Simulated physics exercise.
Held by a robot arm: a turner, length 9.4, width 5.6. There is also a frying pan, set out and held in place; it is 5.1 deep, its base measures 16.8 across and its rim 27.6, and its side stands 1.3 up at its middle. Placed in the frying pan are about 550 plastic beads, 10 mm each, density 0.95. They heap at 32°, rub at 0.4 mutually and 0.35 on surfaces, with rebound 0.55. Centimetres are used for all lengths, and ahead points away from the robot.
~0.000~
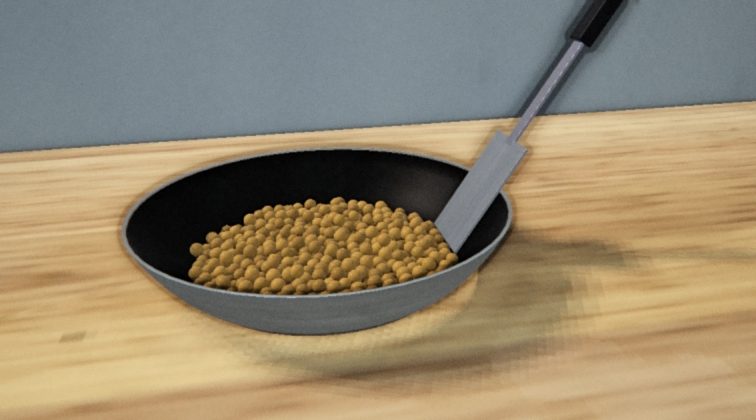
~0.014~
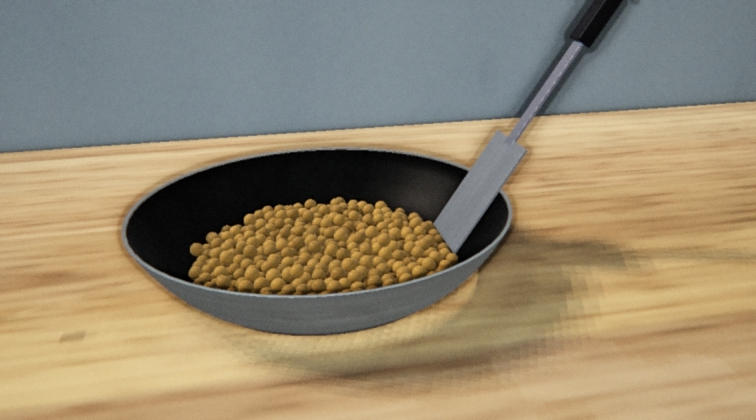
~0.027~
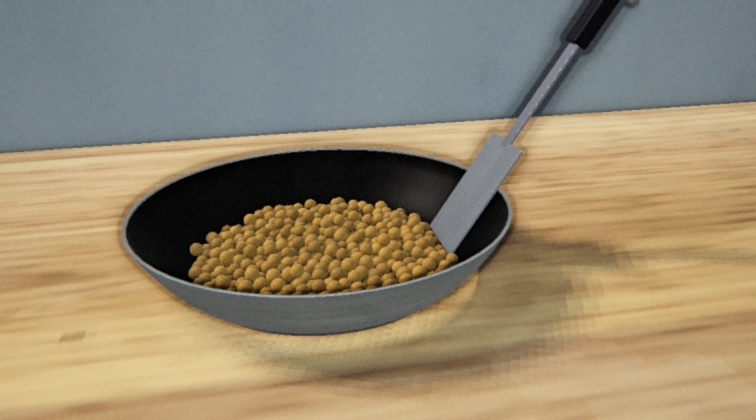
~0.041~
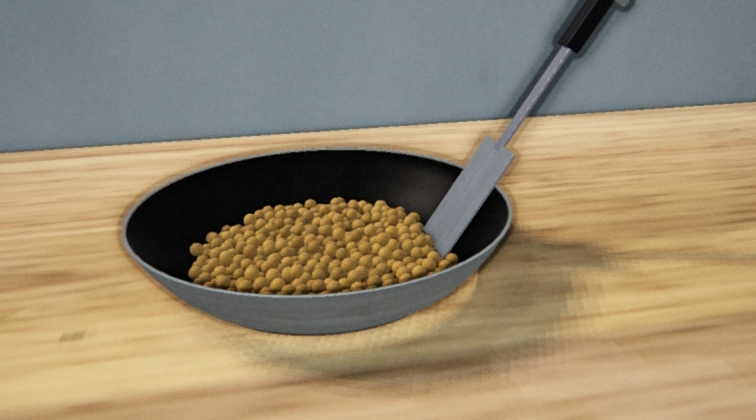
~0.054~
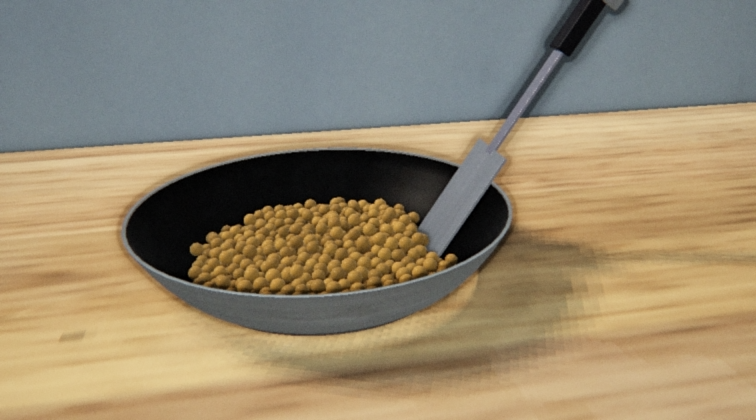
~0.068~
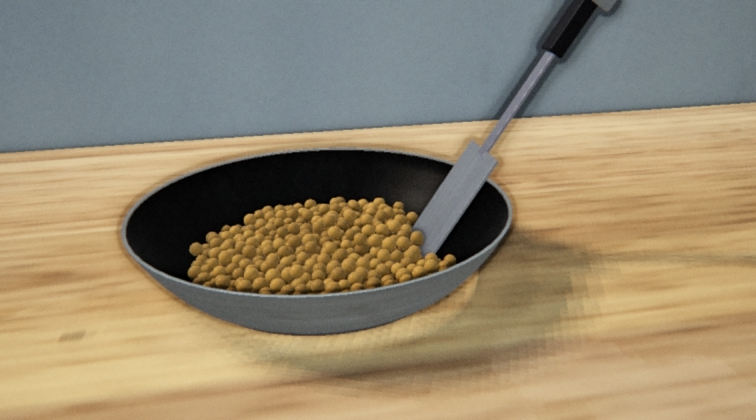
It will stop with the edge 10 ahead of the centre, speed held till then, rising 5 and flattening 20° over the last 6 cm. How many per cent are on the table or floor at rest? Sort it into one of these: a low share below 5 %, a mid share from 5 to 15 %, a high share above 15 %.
A low share, below 5 %.
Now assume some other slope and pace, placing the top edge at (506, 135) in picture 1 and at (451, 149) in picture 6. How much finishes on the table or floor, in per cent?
Roughly 5 %.
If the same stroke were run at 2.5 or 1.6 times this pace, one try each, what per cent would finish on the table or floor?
Around 15 per cent, then around 5 per cent, would end on the table or floor.
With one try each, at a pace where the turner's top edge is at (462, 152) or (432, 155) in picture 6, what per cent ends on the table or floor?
Near 5 per cent in the first try and near 15 per cent in the second.
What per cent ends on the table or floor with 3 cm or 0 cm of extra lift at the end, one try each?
You'd get some 0 per cent with the first setting and some 0 per cent with the second.
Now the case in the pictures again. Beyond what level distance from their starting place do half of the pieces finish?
Some 2 cm.
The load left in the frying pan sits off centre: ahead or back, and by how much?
Offset forward: Around 3.0 cm.
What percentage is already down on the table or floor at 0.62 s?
Roughly 2 percent of it.
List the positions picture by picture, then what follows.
In the first picture, the turner top edge at (513, 139), sloping 56°; upper third of the load around (322, 243), from x 195 to 450, top at y 205; 550 in the frying pan.
In the second picture, the turner top edge at (512, 140), sloping 56°; upper third of the load around (322, 243), from x 195 to 450, top at y 205.
In the third picture, the turner top edge at (508, 142), sloping 56°; upper third of the load around (326, 242), from x 195 to 450, top at y 205.
In the fourth picture, the turner top edge at (501, 145), sloping 56°; upper third of the load around (332, 242), from x 195 to 450, top at y 205.
In the fifth picture, the turner top edge at (493, 148), sloping 56°; upper third of the load around (334, 240), from x 195 to 450, top at y 205.
In the sixth picture, the turner top edge at (485, 150), sloping 56°; upper third of the load around (331, 240), from x 195 to 450, top at y 205; 550 in the frying pan.
After 0.21 s, sloping 56°, highest piece 4 above the table; 550 in the frying pan.
After 0.35 s, sloping 50°, highest piece 5 above the table; 550 in the frying pan.
After 0.62 s, sloping 36°, highest piece 4 above the table; 536 in the frying pan, 14 on the table or floor.
After 1.67 s, sloping 36°, highest piece 4 above the table; 536 in the frying pan, 14 on the table or floor.
In the end, 536 in the frying pan, 14 on the table or floor. That is 3 % on the table or floor.
